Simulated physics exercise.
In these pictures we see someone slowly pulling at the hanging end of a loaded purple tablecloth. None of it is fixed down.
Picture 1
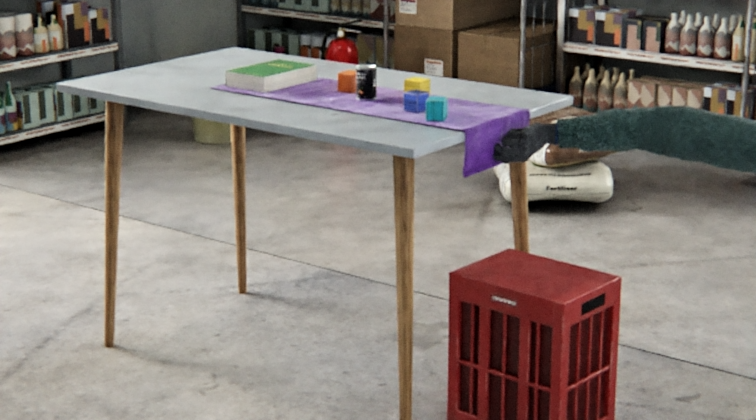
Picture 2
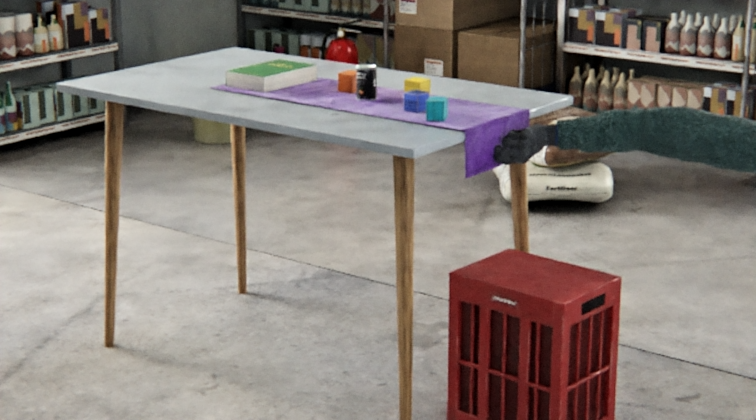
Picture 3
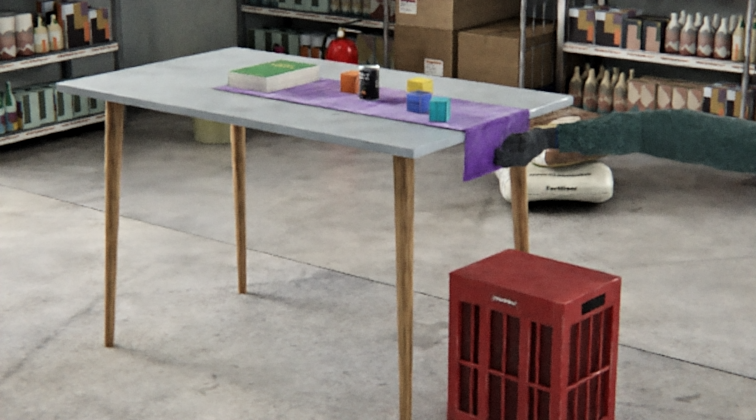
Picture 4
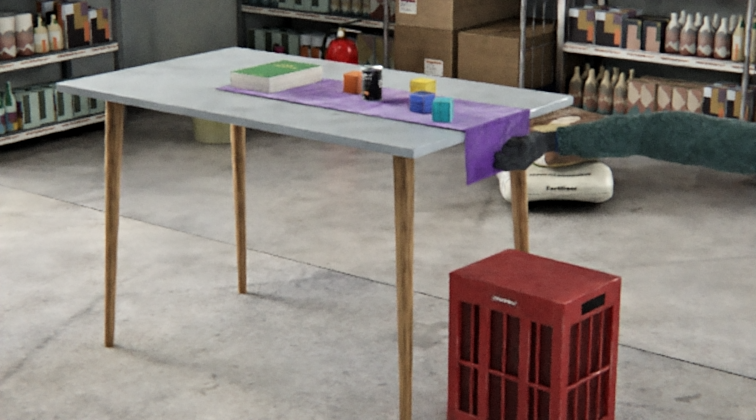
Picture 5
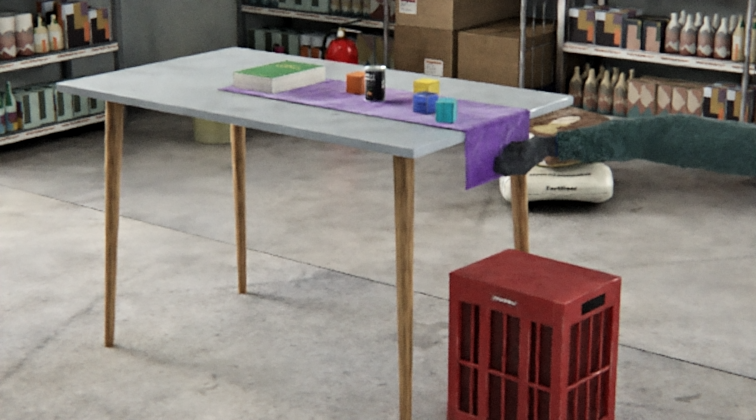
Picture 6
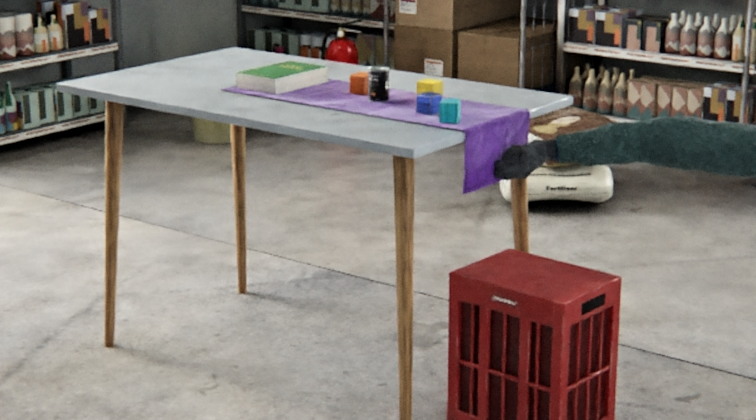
The clip opens on a grey table with a green book, a black can and four coloured cubes, most resting on a purple cloth, as a dark-gloved hand grips its hanging end. The hand draws the cloth slightly down, and the objects shift a little rightward together while the table and red crate stay still.
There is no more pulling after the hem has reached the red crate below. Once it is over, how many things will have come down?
By then two will have come down.
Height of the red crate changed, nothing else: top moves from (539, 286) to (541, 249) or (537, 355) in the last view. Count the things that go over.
The count comes out 1 and 4.
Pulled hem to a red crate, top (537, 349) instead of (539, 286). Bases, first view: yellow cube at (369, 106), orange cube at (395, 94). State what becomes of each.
So the yellow cube leaves, and the orange cube leaves.
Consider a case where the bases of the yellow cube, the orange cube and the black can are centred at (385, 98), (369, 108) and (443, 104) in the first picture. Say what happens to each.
First the yellow cube, which is kept, then the orange cube, which is kept, and finally the black can, which is lost.
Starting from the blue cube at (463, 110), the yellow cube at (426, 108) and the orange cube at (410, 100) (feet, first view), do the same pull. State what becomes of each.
I'd say the blue cube takes a fall, the yellow cube takes a fall, and the orange cube hangs on.
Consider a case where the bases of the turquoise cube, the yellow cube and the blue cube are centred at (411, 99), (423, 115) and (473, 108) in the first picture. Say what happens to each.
Looking at each one, the turquoise cube remains in position, the yellow cube drops away and the blue cube drops away.
Early on, hem near (498, 228); turquoise cube gone.
Midway, hem on the crate; turquoise cube and blue cube gone.
Finally, hem on the crate; turquoise cube and blue cube gone. It carries off two.
